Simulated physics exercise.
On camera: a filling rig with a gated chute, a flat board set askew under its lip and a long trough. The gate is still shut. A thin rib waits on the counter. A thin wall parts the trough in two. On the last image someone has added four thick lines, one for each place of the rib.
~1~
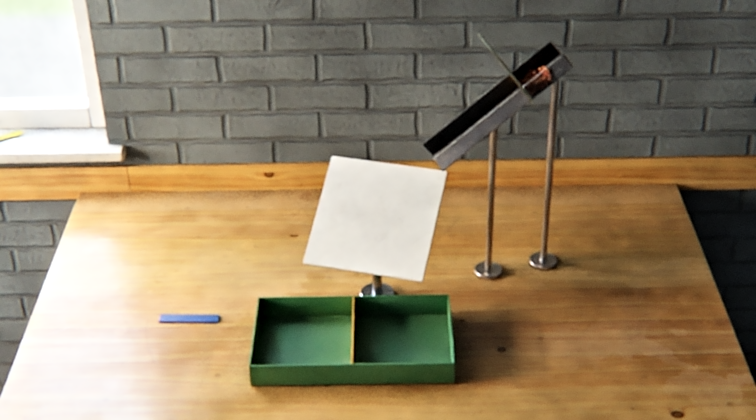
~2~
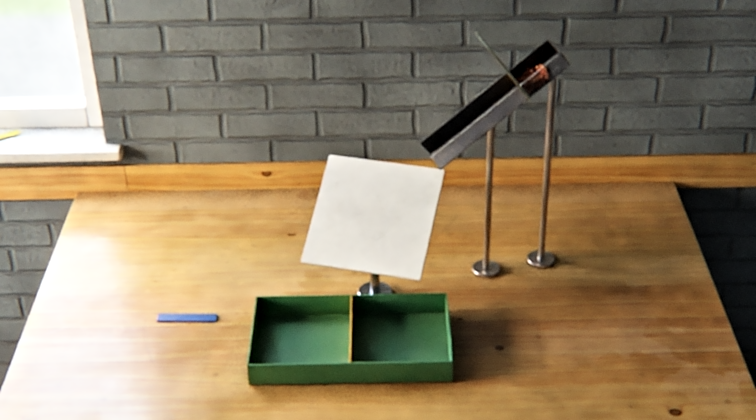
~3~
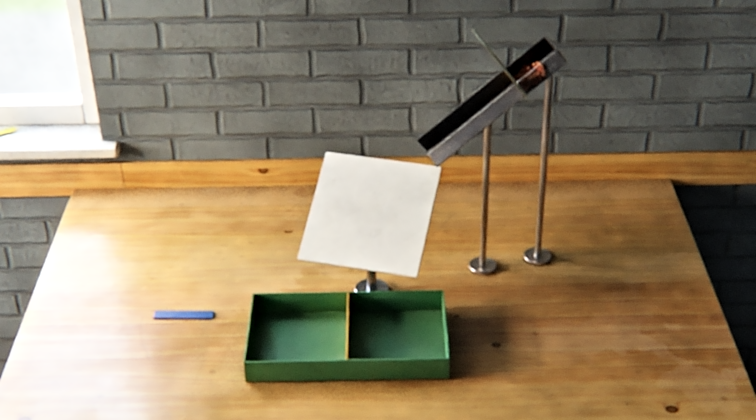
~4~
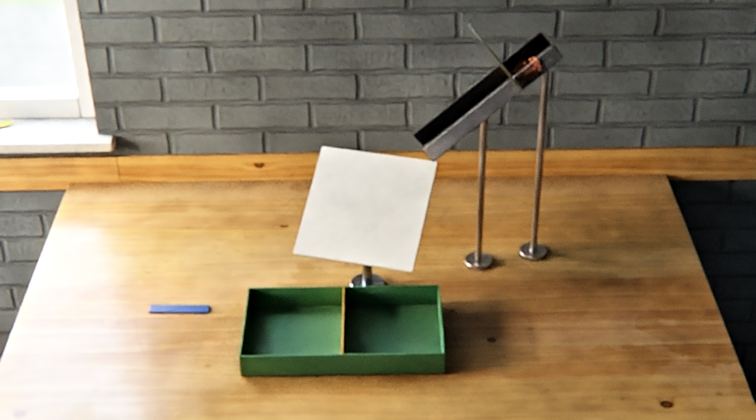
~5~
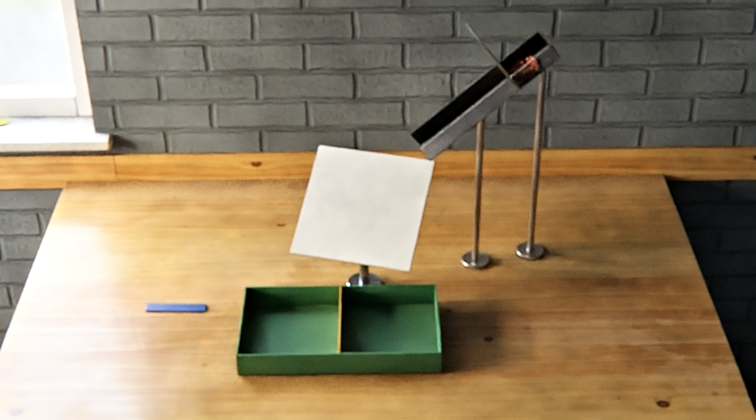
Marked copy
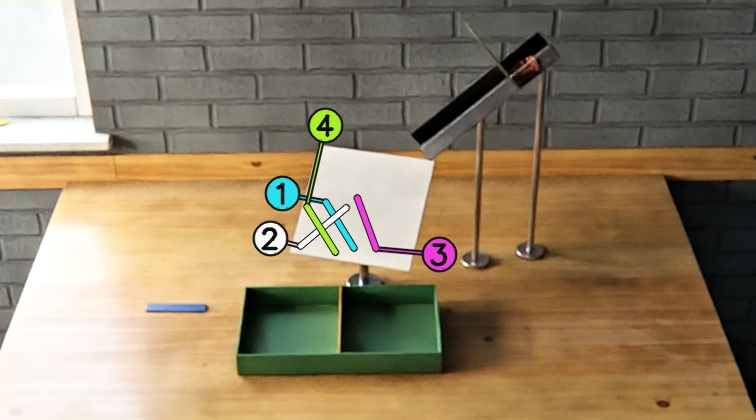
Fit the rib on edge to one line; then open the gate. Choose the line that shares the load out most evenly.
Choose 4.
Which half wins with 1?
More lands on the right.
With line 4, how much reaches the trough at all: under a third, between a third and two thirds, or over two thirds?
It is over two thirds.
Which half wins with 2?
More lands on the left.
On the marked copy, line 1 from (325, 201) to (354, 248); line 2 from (346, 207) to (300, 246); line 3 from (357, 197) to (376, 248); line 4 from (306, 206) to (335, 252).
Choosing 1, of what is caught, about a tenth in the left half, almost all in the right.
Choosing 2, of what is caught, almost all in the left half, about a tenth in the right.
Choosing 3, of what is caught, about a tenth in the left half, the larger part in the right.
Choosing 4, of what is caught, roughly a third in the left half, roughly two thirds in the right.
